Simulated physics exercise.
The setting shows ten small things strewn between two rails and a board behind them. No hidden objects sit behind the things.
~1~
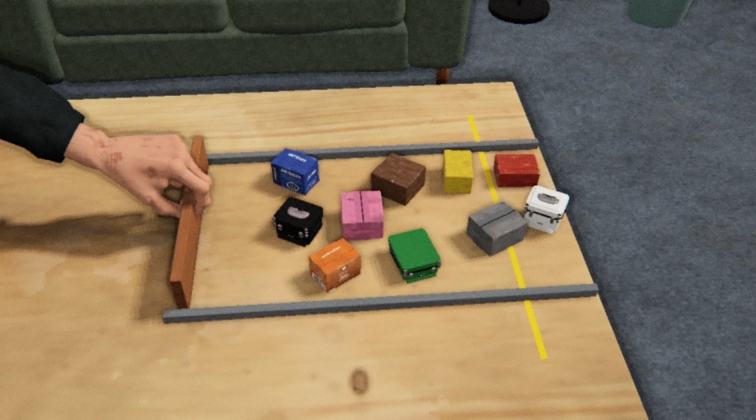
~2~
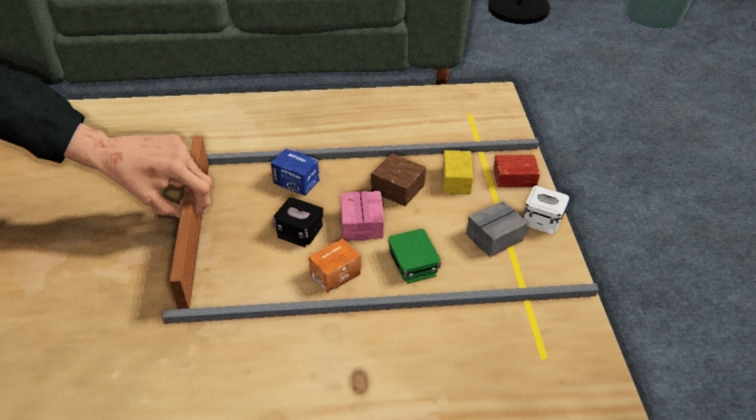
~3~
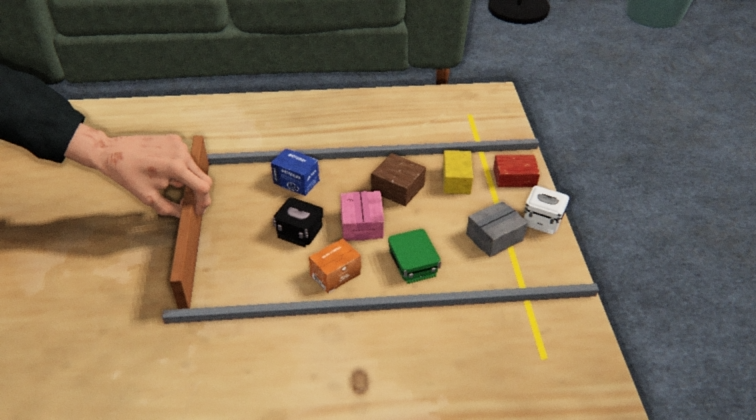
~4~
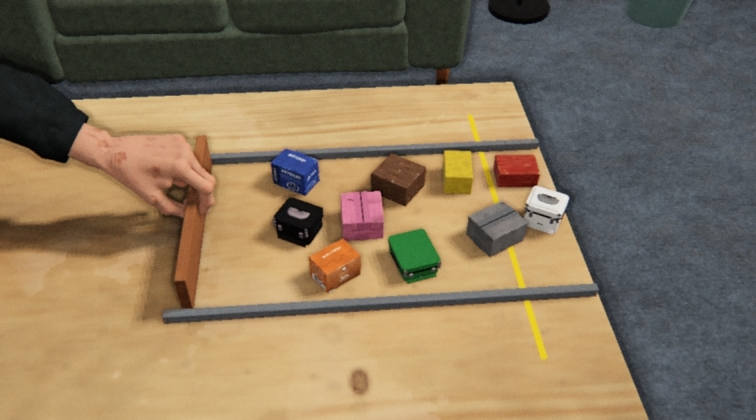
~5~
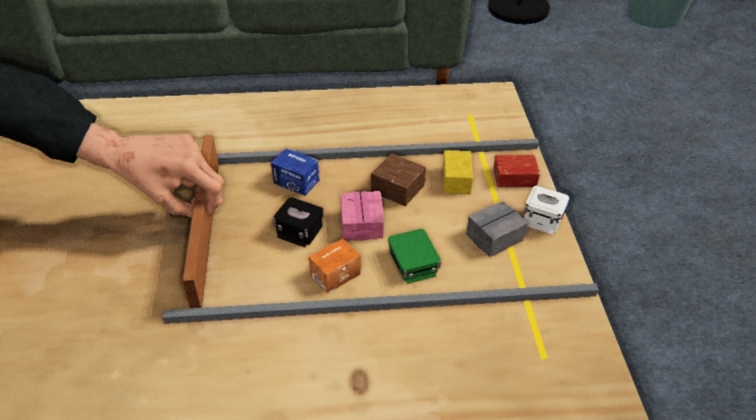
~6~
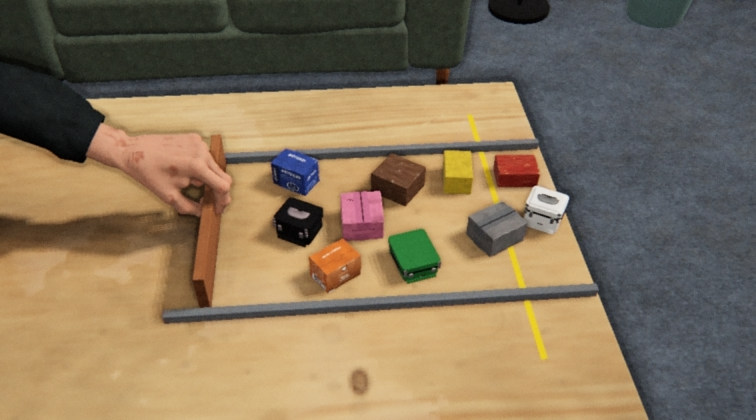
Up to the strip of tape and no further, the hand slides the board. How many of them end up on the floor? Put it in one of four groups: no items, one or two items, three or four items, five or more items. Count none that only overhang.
I predict the table will shed three or four pieces.
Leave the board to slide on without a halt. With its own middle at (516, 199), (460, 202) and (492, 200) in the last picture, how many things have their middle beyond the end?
Respectively 6, 1 and 3.
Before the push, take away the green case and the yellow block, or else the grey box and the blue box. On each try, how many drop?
The count is 2 in the first case and 2 in the second.
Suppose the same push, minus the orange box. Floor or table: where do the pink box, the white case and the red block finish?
Pink box: Still there. White case: Over the edge. Red block: Over the edge.
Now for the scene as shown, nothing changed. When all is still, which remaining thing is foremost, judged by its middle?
The answer: The yellow block.
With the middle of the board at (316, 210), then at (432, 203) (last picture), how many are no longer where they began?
By the first moment it's 4, by the second it's 10.
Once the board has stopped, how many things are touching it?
My count gives 3.
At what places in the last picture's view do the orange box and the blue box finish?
Final positions: Near (541, 264); near (509, 155).
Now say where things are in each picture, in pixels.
White case (545, 210); red block (516, 171); grey box (496, 228); board (192, 216); tape (500, 216), in the first picture.
Red block (516, 171); board (192, 216), in the second picture.
Grey box (496, 229); green case (414, 256), in the third picture.
White case (545, 210); blue box (295, 172), in the fourth picture.
Red block (516, 171); black case (299, 222), in the fifth picture.
White case (545, 210); red block (516, 171); grey box (496, 229); board (212, 215); tape (500, 216), in the sixth picture.
Early on, none off yet; white case at rest near (545, 210); red block at rest near (516, 171); grey box at rest near (496, 229).
Finally, the number that fall off is three or four; lost, grey box, red block and white case.
